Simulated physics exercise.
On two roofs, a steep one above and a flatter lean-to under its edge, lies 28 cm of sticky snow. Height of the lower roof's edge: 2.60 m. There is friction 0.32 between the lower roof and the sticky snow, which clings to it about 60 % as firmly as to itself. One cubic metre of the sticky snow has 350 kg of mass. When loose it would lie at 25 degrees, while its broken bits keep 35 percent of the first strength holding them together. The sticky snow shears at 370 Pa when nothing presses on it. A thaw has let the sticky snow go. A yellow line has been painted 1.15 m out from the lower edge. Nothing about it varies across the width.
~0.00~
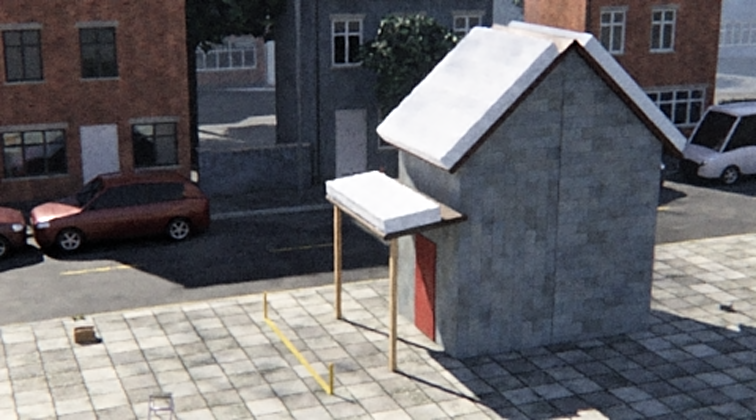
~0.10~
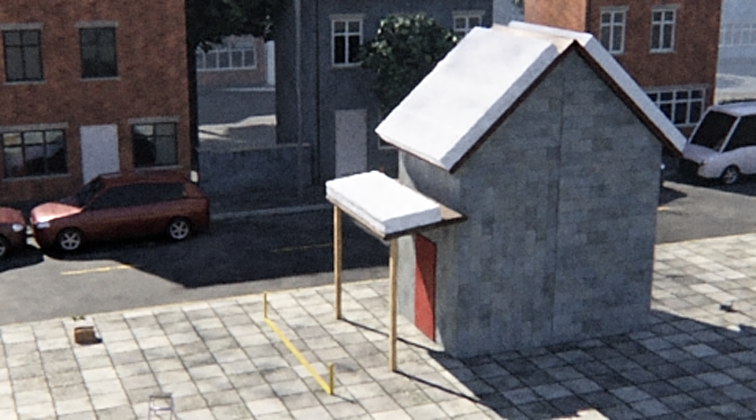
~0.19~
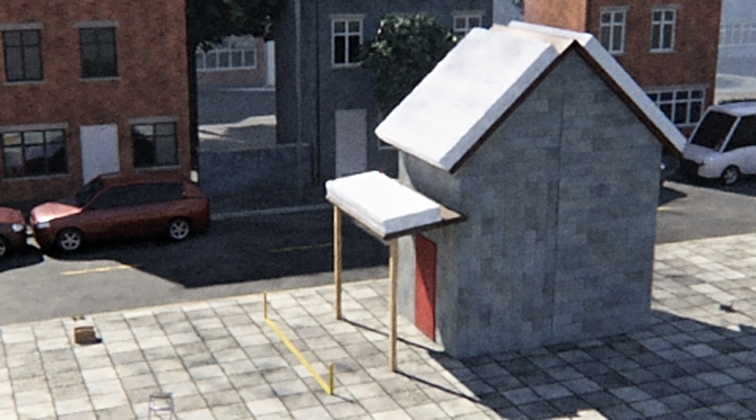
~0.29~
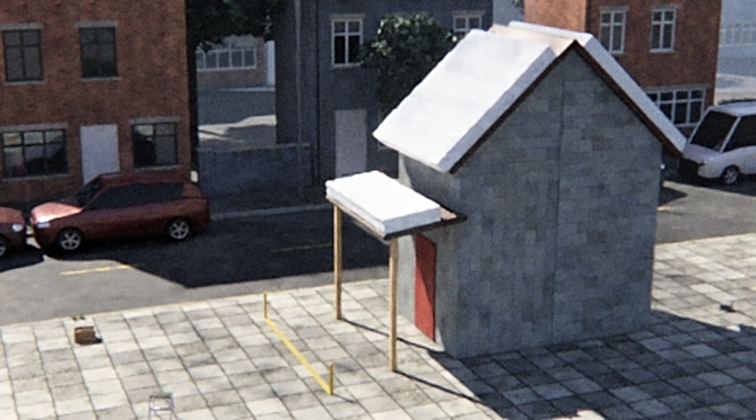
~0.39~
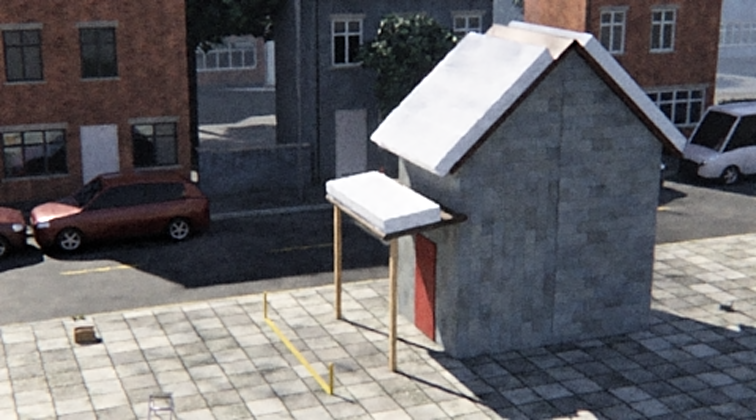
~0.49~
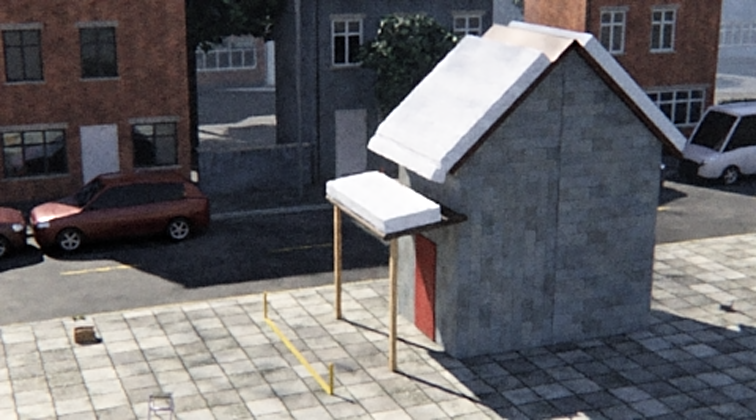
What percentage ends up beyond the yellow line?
About 45 %.
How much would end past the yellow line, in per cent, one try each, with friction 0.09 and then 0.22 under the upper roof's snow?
I'd expect around 65 percent, then around 60 percent.
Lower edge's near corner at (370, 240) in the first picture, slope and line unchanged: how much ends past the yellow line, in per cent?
I'd put it at around 40 percent.
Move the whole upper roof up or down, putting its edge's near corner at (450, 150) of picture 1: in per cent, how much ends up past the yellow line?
Roughly 55 per cent.
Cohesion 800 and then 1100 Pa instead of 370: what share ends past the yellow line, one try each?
In turn about 16 %, 8 %.
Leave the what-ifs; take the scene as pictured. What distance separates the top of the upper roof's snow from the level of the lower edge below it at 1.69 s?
Snow top above lower edge: Approx. 1.1 m.
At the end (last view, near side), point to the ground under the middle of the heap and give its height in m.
You'd find it near (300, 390), piled some 0.3 m high.
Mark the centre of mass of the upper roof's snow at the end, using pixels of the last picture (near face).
Somewhere about (318, 334), I'd say.
After 1.04 s, none is below the lower edge and 0 % is past the line.
After 1.69 s, 5 % is below the lower edge and 0 % is past the line.
After 2.35 s, 57 % is below the lower edge and 34 % is past the line.
After 3.00 s, 67 % is below the lower edge and 45 % is past the line.
After 3.70 s, 67 % is below the lower edge and 45 % is past the line.
